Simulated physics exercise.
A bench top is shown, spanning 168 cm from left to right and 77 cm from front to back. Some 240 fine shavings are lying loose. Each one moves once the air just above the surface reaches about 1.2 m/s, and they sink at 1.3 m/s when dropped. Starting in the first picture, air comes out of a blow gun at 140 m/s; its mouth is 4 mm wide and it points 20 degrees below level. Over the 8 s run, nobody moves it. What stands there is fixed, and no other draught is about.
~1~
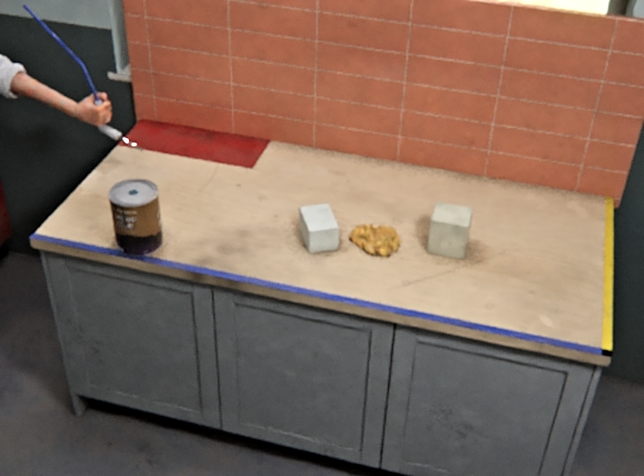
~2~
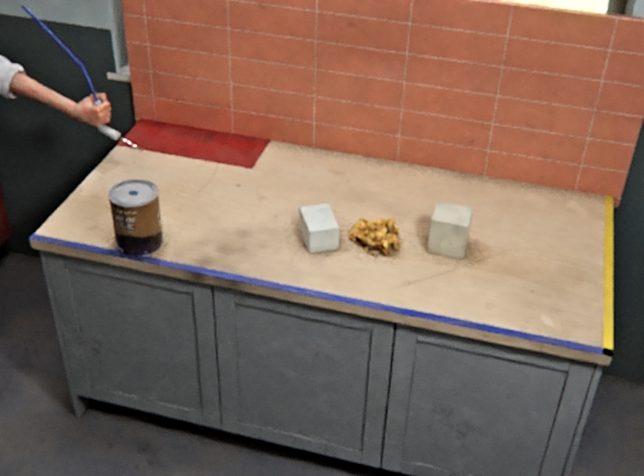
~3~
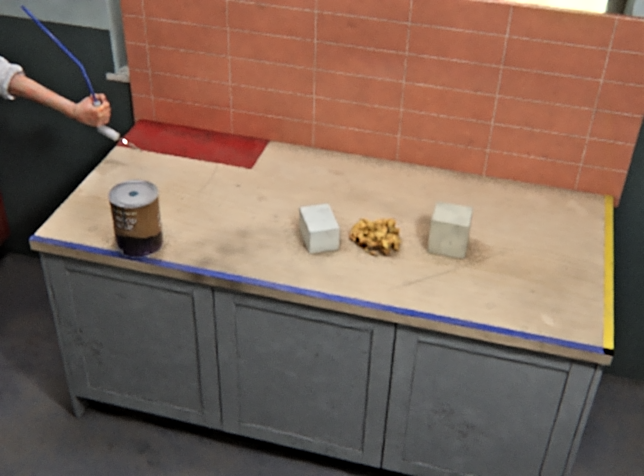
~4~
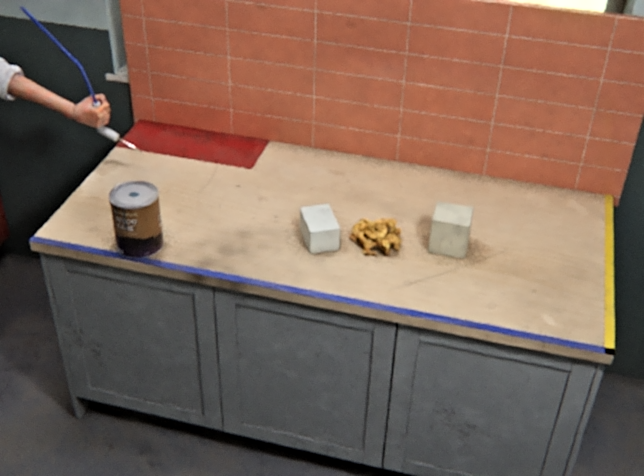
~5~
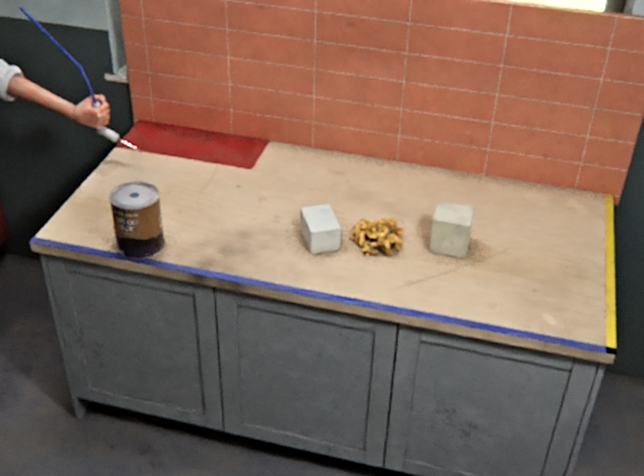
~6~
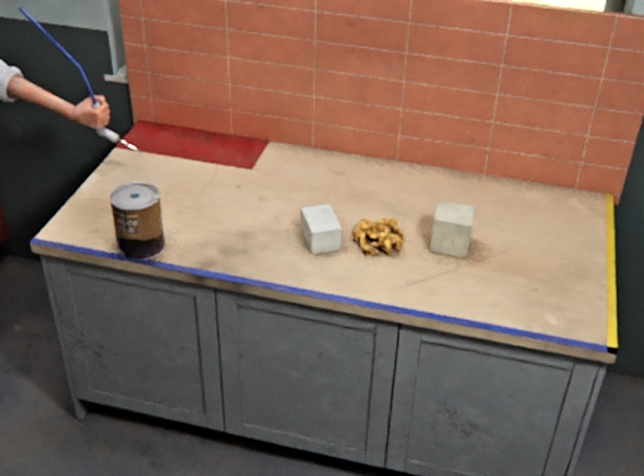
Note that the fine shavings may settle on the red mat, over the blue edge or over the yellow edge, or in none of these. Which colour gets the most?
The blue place collects the most.
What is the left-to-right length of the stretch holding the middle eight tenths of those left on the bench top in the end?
60 cm, give or take.
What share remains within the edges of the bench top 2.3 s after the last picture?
Around 80 %.
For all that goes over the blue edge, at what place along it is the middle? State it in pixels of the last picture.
At roughly pixel (554, 343).
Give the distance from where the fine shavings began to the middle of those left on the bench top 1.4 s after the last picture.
Centre offset: Approx. 30 cm.
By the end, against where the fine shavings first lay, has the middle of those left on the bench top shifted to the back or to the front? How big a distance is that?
Forward, by about 25 cm.
Then, 1.4 s after the last picture, 0 % are on the red mat, 3 % over the blue edge and 0 % over the yellow edge; the middle of those still in play is near (448, 285); 19 % have settled or left.
Then, 2.3 s after the last picture, 0 % are on the red mat, 16 % over the blue edge and 0 % over the yellow edge; the middle of those still in play is near (449, 293); 29 % have settled or left.
Then, 4.2 s after the last picture, 0 % are on the red mat, 29 % over the blue edge and 2 % over the yellow edge; the middle of those still in play is near (451, 305); 46 % have settled or left.
Then, 7.8 s after the last picture, at the end, 0 % are on the red mat, 40 % over the blue edge and 3 % over the yellow edge; the middle of those still in play is near (446, 307).
